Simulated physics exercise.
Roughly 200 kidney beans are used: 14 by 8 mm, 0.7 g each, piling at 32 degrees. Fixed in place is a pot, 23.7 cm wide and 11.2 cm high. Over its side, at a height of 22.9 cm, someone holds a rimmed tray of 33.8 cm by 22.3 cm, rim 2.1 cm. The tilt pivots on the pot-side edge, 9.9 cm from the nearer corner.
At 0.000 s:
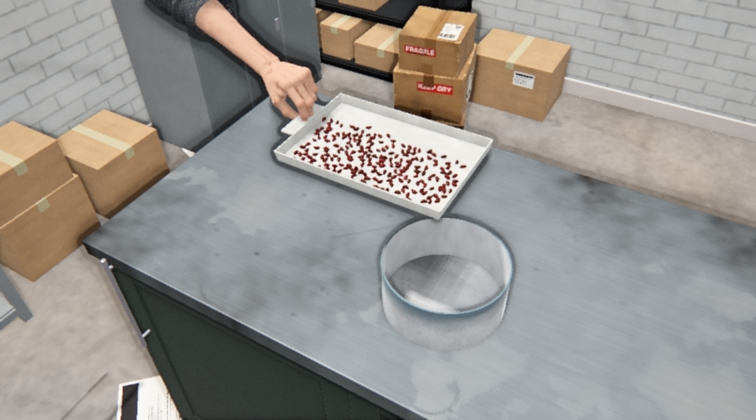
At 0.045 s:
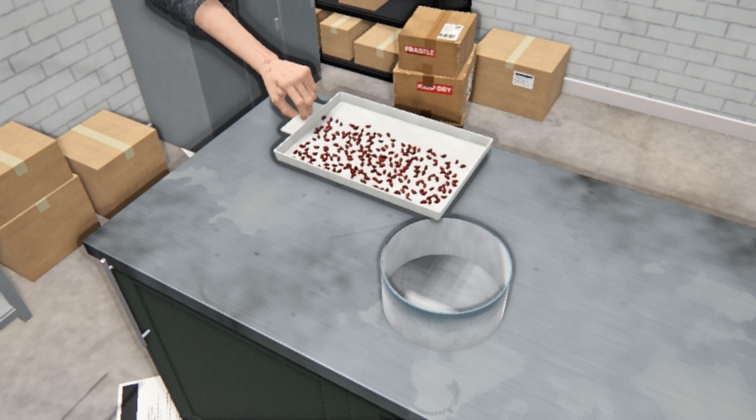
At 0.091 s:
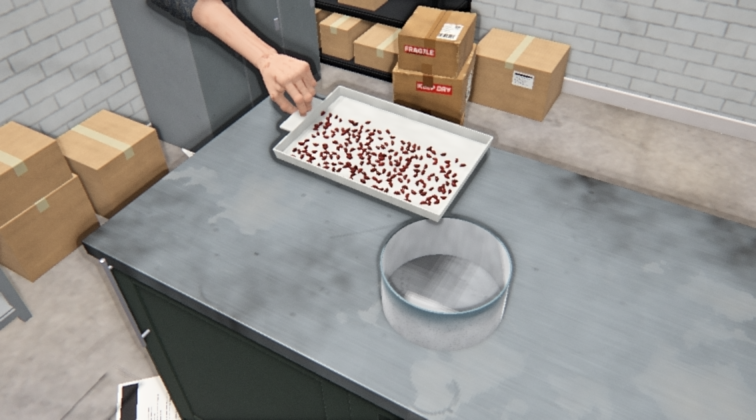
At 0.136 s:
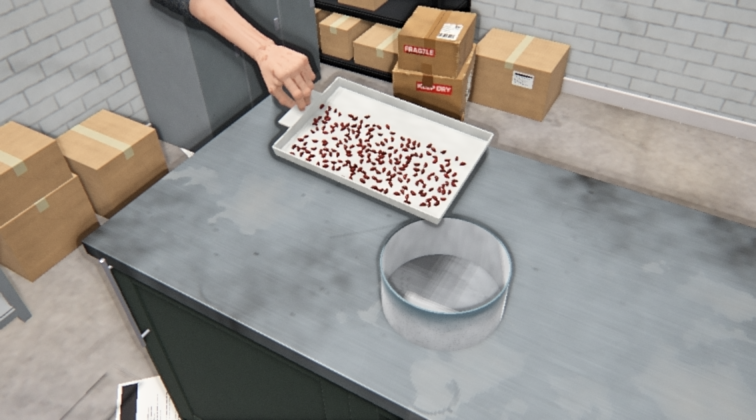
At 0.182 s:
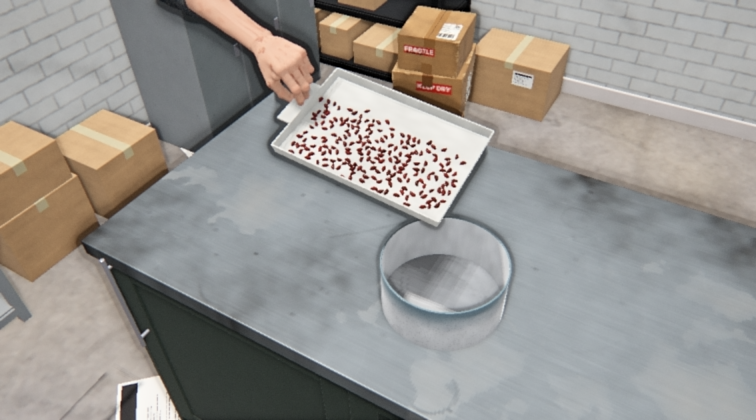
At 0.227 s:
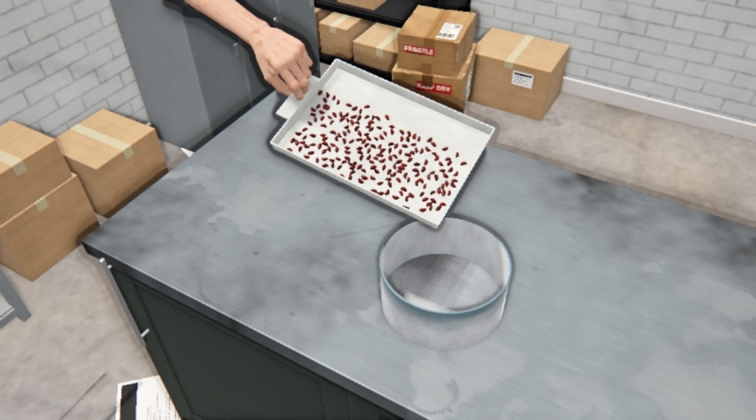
A rimmed tray of scattered red beans tilting gradually as a hand raises its far side, beside a clear round pot on a gray counter.
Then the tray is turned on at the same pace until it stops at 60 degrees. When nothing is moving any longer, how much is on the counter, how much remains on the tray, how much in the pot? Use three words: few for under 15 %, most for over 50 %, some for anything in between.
Counter: Few; tray: Most; pot: Some.
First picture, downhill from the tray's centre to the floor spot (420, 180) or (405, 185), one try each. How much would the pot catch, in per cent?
Near 50 and 55 per cent, in that order.
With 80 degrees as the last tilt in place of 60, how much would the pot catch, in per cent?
Share in the pot: Around 90 %.
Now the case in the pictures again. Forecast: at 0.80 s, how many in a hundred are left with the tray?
Close to 90 in a hundred parts of the load.
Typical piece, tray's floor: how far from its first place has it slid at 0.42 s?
Displacement on the tray: Roughly 3 cm.
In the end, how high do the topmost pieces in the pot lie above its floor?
Around 1.0 cm above the floor.
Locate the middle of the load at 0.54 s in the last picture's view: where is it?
Look near (381, 178) in the last picture.
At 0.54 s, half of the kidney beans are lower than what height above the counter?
About 24 centimetres.
After 0.42 s, tilt 41 degrees; the tray holds 100 %, the pot 0 %.
After 0.54 s, tilt 54 degrees; the tray holds 100 %, the pot 0 %.
Then, at 0.80 s, tilt 60 degrees; the tray holds 90 %, the pot 5 %.
In the end, at 2.2 s, counter 5 %, tray 70 %, pot 25 %.
